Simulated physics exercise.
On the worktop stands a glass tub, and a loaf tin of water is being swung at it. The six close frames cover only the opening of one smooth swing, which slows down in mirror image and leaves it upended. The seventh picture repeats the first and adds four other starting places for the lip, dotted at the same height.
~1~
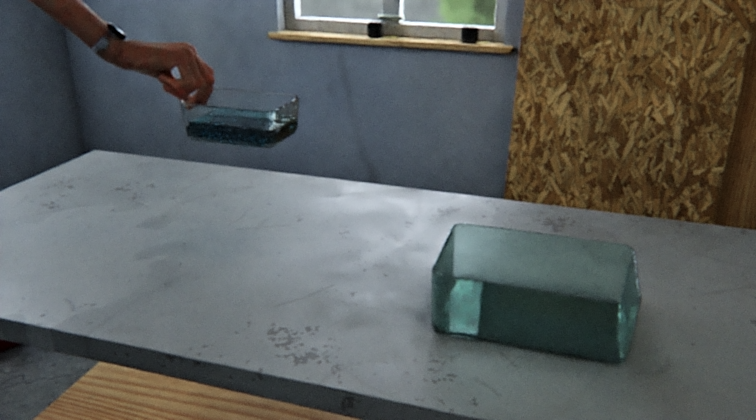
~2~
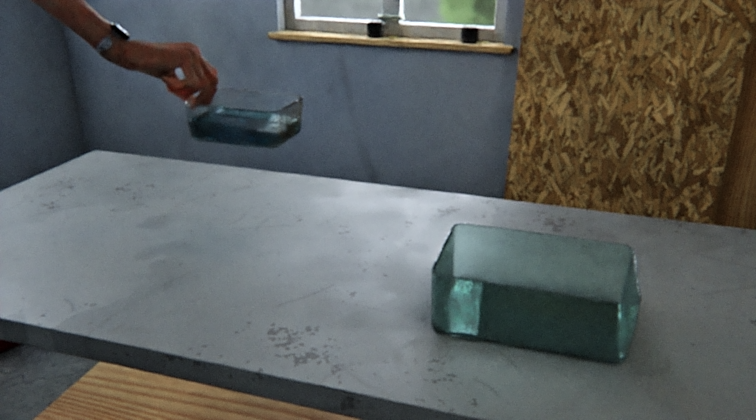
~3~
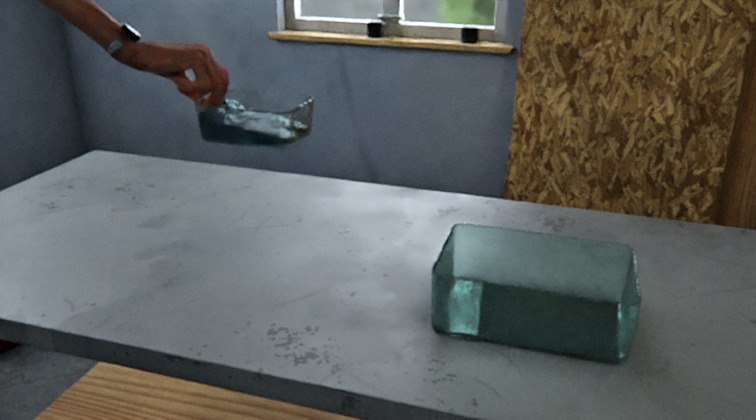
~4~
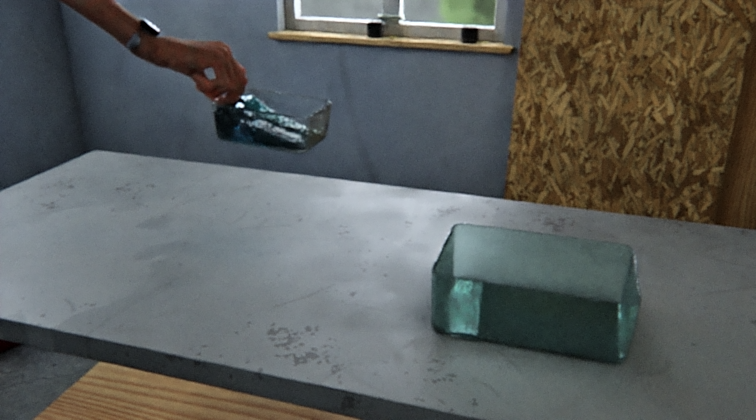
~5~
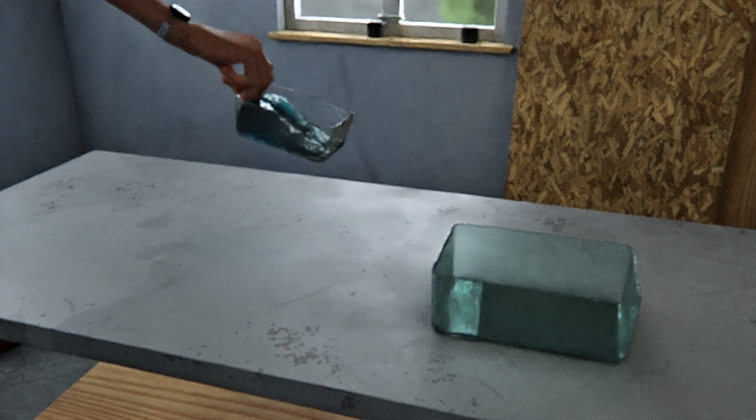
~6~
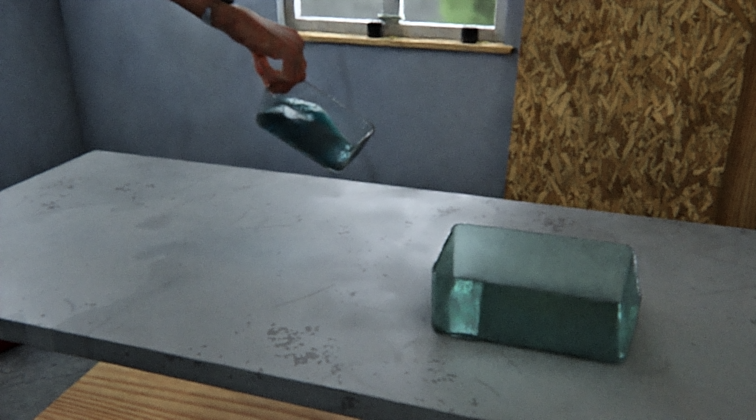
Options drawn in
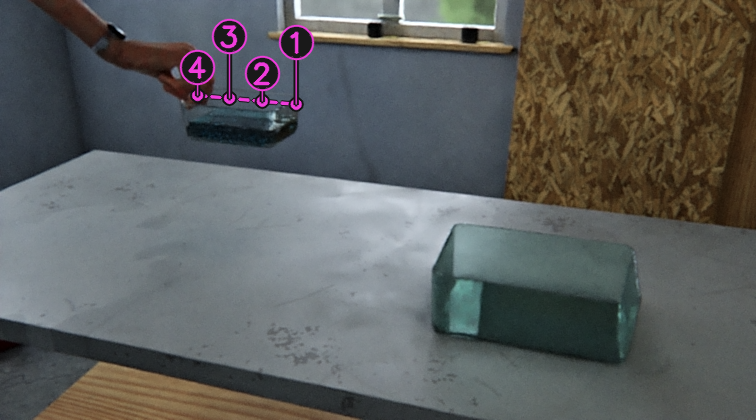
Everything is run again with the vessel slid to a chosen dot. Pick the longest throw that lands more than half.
I would pick spot 2.
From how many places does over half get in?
Two of them.
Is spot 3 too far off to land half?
Yes, that goes wrong.
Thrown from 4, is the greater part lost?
Yes.
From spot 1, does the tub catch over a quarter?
Yes, it does.
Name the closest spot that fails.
Here it is spot 3.
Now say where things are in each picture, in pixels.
The first frame shows upright, lip at (286, 103); tub from (432, 327) to (626, 362); nothing has left yet.
The second frame shows upright, lip at (290, 103); nothing has left yet.
The third frame shows upright, lip at (302, 104); nothing has left yet.
The fourth frame shows tipped about 3°, lip at (320, 109); nothing has left yet.
The fifth frame shows tipped about 13°, lip at (343, 120); nothing has left yet.
The sixth frame shows tipped about 28°, lip at (366, 136); nothing has left yet.
On the marked copy, 1 at (296, 104); 2 at (262, 101); 3 at (229, 98); 4 at (197, 95).
Choosing 1, about 78 % lands in the tub, 14 % falls short and 9 % goes beside or beyond.
Choosing 2, about 72 % lands in the tub, 21 % falls short and 8 % goes beside or beyond.
Choosing 3, about 31 % lands in the tub, 61 % falls short and 7 % goes beside or beyond.
Choosing 4, about 10 % lands in the tub, 88 % falls short.
